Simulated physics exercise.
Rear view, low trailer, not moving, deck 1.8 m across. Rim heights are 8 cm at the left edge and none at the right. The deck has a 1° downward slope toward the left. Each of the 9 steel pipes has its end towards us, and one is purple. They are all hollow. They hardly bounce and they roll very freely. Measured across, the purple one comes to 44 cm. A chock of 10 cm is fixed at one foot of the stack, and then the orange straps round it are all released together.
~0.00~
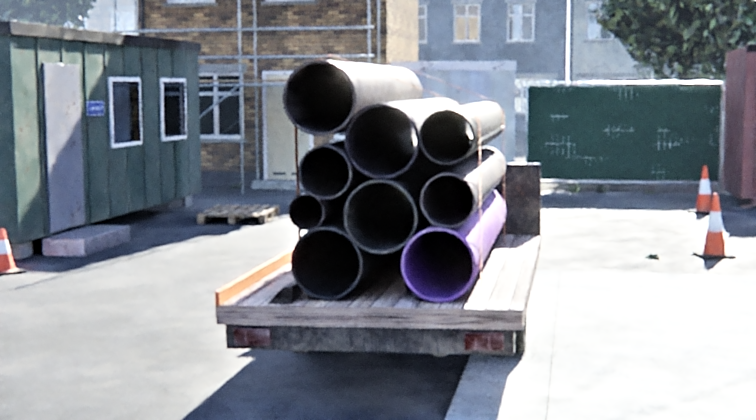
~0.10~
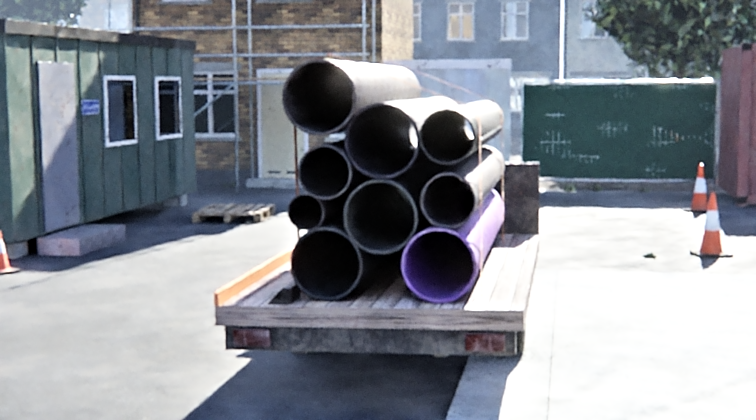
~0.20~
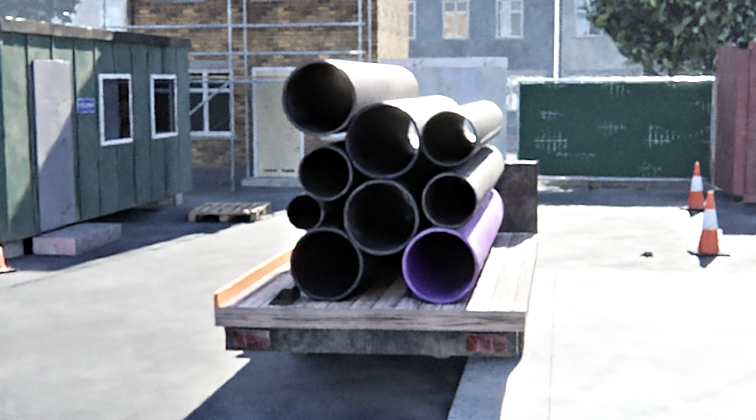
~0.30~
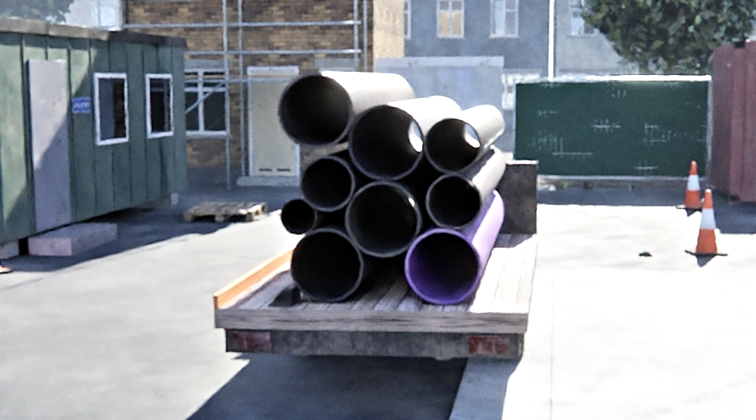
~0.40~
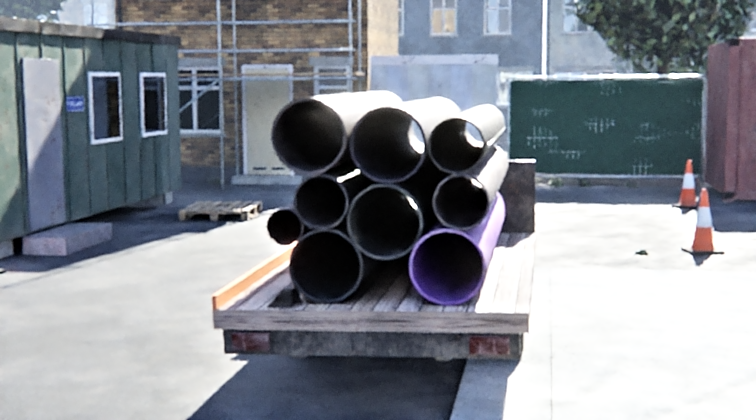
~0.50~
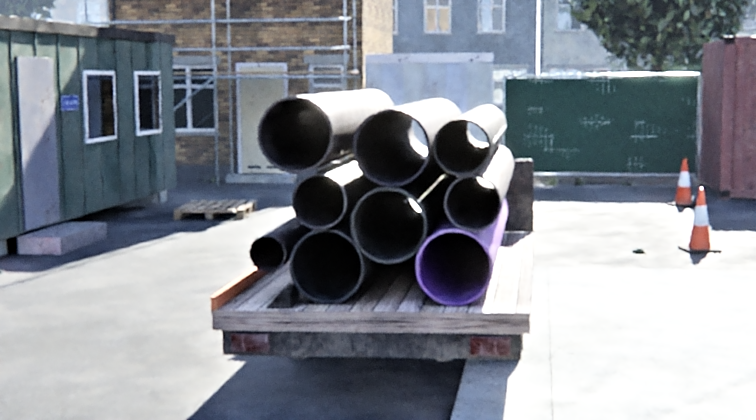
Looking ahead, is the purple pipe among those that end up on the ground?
The purple one drops off.
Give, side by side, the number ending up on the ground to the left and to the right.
Left side: 1; right side: 3.
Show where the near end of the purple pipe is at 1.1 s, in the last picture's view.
I'd point to somewhere near (513, 268).
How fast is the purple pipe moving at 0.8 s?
Around 0.6 m/s.
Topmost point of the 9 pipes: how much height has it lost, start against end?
95 cm.
By 0.8 s, purple is on the deck, 25 cm from the right edge, rolling right; 1 gone from the deck.
By 1.1 s, purple is on the deck, 10 cm from the right edge, rolling right; 2 gone from the deck.
By 1.5 s, purple is dropping off the right side; 3 gone from the deck.
Finally (5.2 s), purple is on the ground to the right; 4 gone from the deck.
